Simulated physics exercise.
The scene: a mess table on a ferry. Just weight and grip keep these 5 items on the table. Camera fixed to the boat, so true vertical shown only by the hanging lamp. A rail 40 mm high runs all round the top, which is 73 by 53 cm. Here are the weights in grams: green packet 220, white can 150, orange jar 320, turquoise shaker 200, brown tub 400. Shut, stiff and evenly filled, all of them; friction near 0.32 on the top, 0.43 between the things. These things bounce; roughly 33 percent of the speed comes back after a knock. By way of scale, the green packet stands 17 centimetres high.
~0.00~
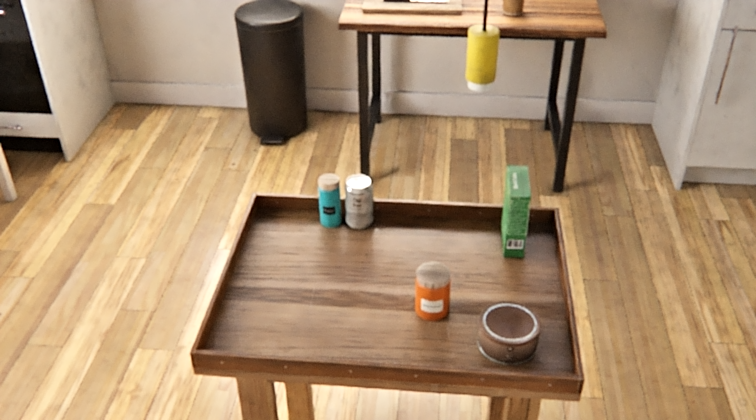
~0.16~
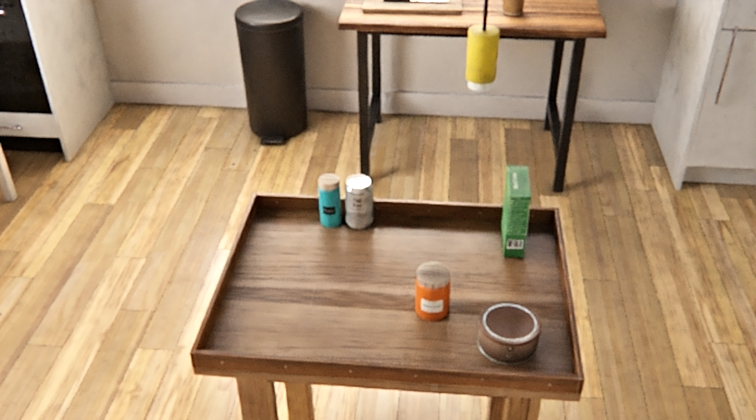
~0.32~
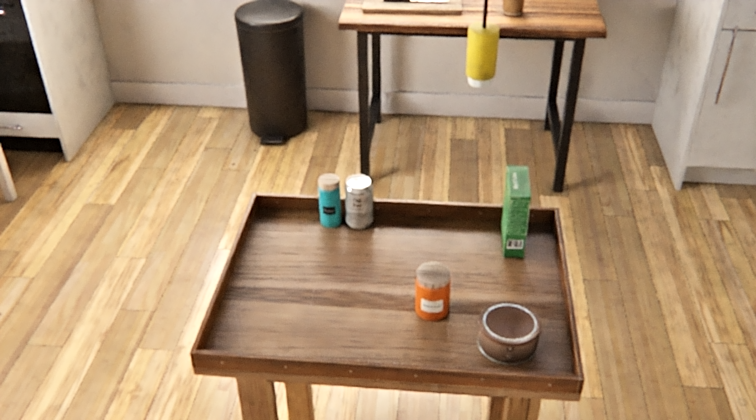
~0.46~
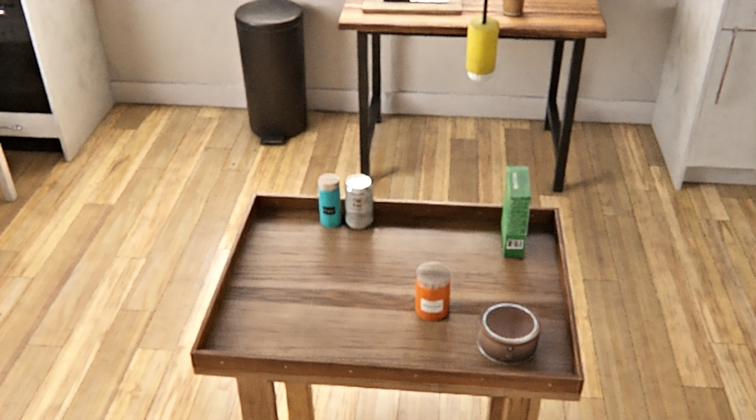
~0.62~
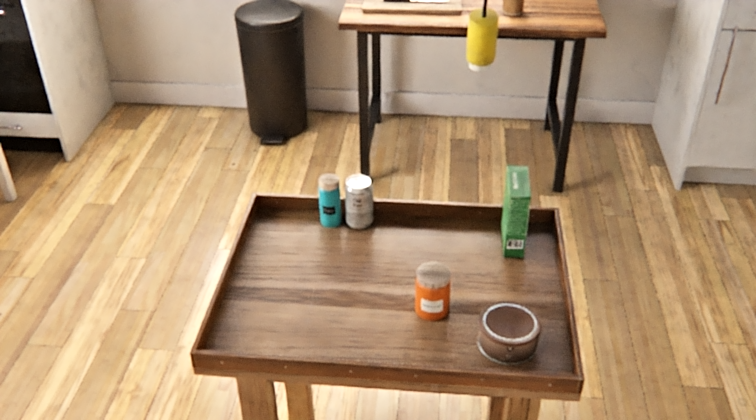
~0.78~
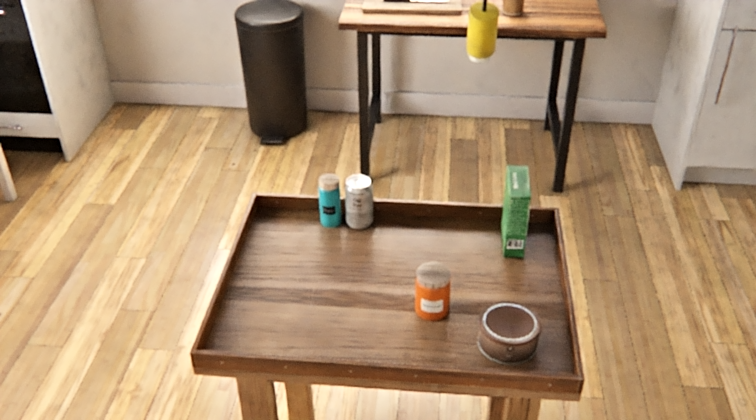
A wooden tray table holding five containers stays still while a hanging yellow lamp shifts slightly.
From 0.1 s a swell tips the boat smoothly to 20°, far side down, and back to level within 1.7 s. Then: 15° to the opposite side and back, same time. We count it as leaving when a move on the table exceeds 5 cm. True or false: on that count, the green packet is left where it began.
True.
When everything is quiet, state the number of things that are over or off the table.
0.
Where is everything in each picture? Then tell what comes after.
Boat level; green packet (515, 212); white can (359, 203), in the first frame.
Boat level; turquoise shaker (330, 201); brown tub (509, 333), in the second frame.
Boat heeled 3°, far side down; white can (359, 203); orange jar (433, 291), in the third frame.
Boat heeled 8°, far side down; turquoise shaker (330, 201); brown tub (509, 333), in the fourth frame.
Boat heeled 13°, far side down; white can (359, 203); orange jar (433, 291), in the fifth frame.
Boat heeled 18°, far side down; green packet (516, 211); turquoise shaker (330, 201), in the sixth frame.
After 1.18 s, boat heeled 17°, far side down; brown tub moved 2 cm; orange jar moved 2 cm; turquoise shaker moved 2 cm.
After 2.28 s, boat heeled 9°, near side down; brown tub moved 3 cm; orange jar moved 3 cm; turquoise shaker moved 2 cm.
In the end (4.0 s), all 5 under 5 cm from the start. At the end, from the last picture's camera, green packet near (515, 208).
